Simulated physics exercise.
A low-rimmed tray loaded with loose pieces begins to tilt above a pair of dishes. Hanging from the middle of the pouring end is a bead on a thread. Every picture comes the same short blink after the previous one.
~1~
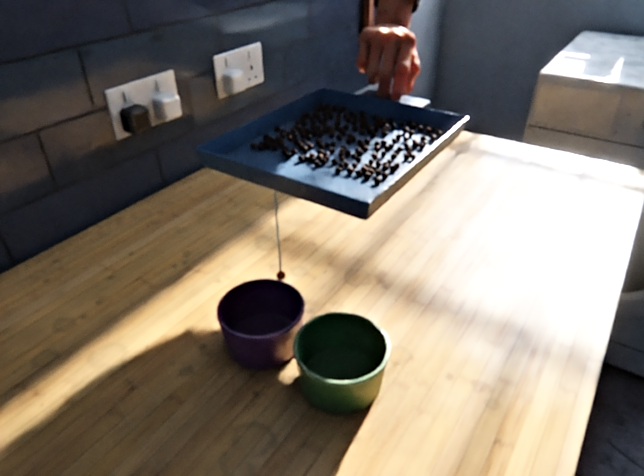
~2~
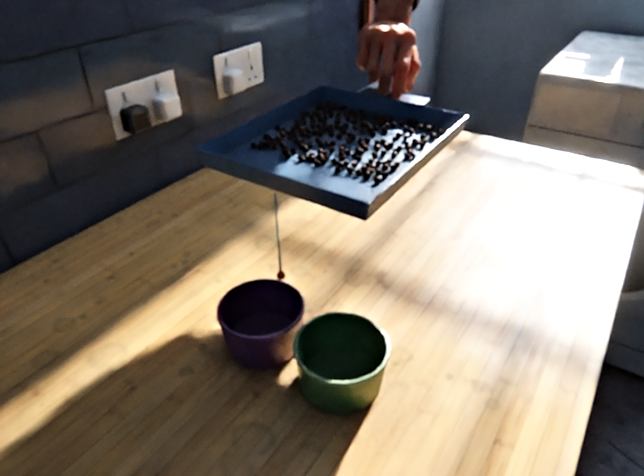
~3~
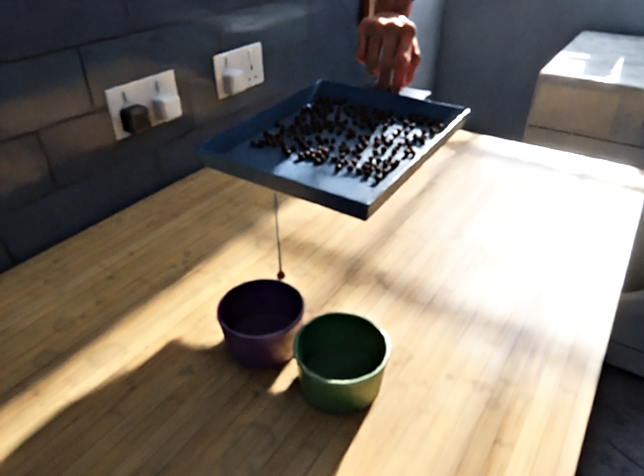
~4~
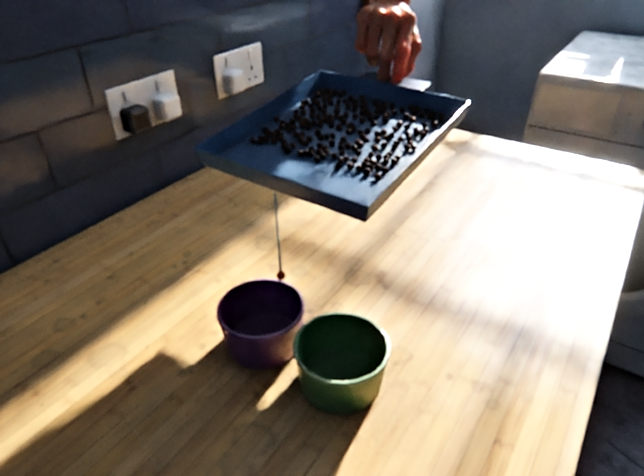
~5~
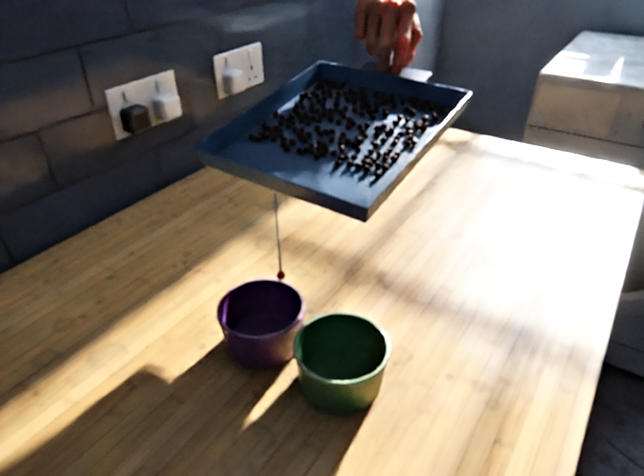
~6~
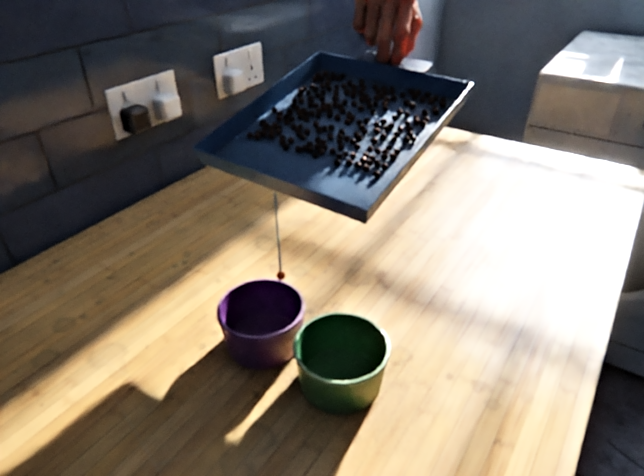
A hand gradually tilts a blue tray of dark berries above purple and green dishes.
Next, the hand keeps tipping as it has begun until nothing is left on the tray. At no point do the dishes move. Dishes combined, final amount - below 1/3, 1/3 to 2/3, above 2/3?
Expect the dishes to keep the great majority of the load, above two thirds.
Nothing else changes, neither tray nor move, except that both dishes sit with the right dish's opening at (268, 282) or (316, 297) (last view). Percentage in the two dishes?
Around 0 % followed by around 10 %.
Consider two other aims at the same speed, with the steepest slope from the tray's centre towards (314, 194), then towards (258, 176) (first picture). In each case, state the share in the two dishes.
Case one 90 %; case two 10 %.
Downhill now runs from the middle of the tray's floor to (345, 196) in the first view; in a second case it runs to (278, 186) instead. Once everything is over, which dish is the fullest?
The first tilt favours the right-side dish and the second favours the left-side dish.
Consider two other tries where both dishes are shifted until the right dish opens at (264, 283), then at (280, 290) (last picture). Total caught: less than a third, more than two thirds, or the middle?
Position 1 - under a third; position 2 - less than a third.
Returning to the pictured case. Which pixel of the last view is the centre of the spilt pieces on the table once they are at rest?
About (249, 388) in the last picture.
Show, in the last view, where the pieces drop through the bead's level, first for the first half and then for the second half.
I'd say around (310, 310) at first, then around (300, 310).
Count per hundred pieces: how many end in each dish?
The left dish ends up with around 40 percent of the load, the right dish with around 50 percent.
Soon after the last picture, tray tipped steeply; nearly all on the tray; a stray few in the right dish; a stray few in the left dish.
A little later, tray tipped right over; about two thirds on the tray; a small part in the right dish; a stray few in the left dish; about a quarter in the air.
Later still, tray tipped past a quarter turn; about half in the right dish; about a third in the left dish; a small part outside both.
At rest, tray tipped past a quarter turn; about half in the right dish; about a third in the left dish; a small part outside both.
